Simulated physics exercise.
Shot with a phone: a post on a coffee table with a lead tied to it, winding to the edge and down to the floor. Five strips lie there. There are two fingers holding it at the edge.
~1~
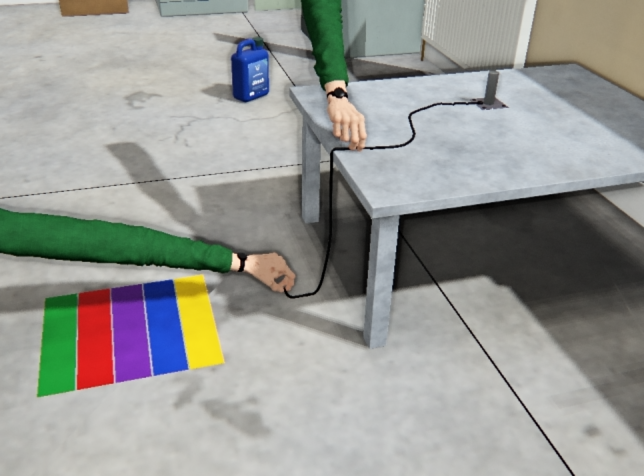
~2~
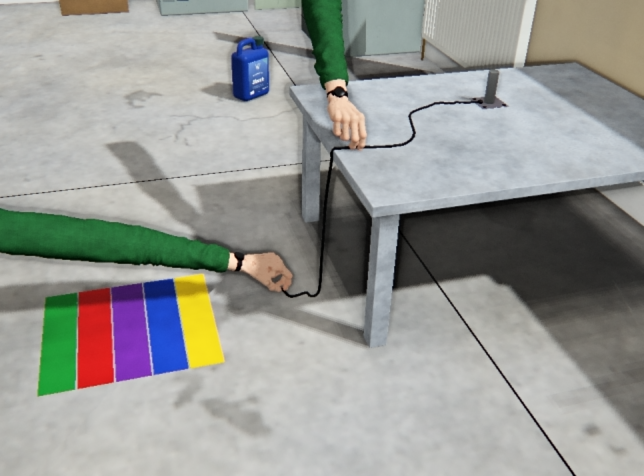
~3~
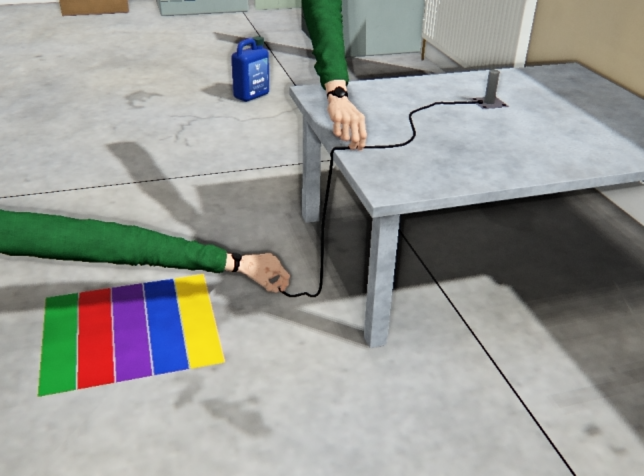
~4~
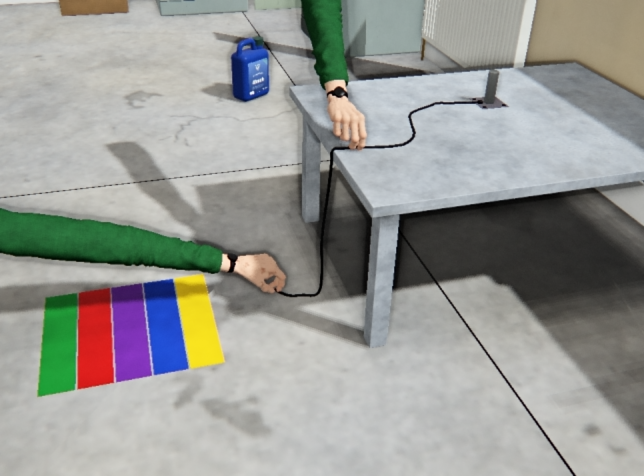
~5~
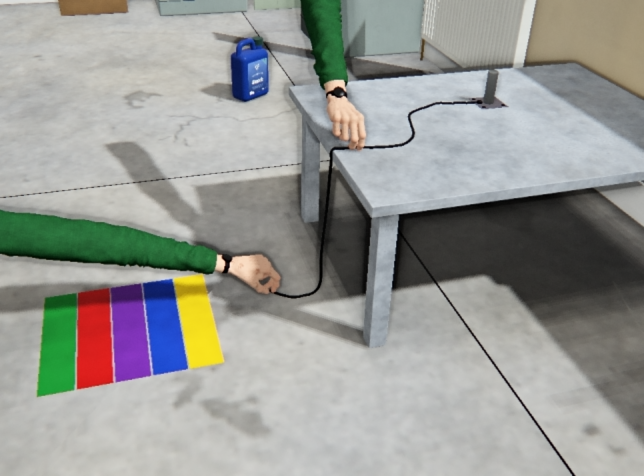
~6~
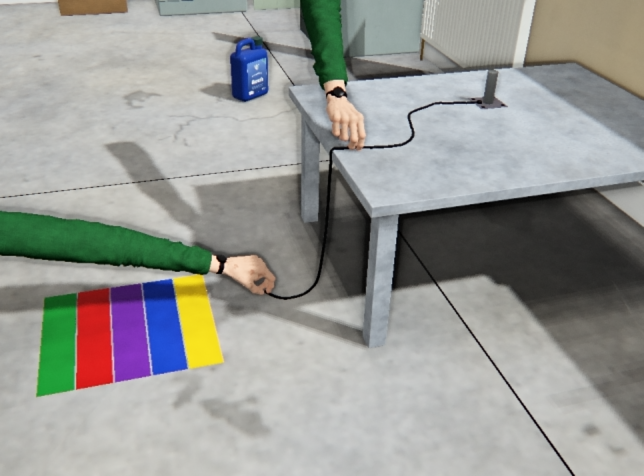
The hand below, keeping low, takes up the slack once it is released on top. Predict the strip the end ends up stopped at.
The end ends up at the purple strip.
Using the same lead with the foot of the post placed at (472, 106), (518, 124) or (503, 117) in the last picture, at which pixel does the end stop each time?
Near (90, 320), (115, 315) and (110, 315).
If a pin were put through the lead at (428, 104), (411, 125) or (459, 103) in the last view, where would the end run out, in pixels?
Expect roughly (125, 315) for the first, (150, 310) for the second and (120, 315) for the third.
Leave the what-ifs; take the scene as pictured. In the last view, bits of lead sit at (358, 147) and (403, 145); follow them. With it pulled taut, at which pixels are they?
Final positions are (303, 153) and (342, 133), in that order.
Soon after, end near (193, 303); over yellow.
After that, end near (146, 310); over blue.
At the stop, end near (118, 314); over purple. Over purple.
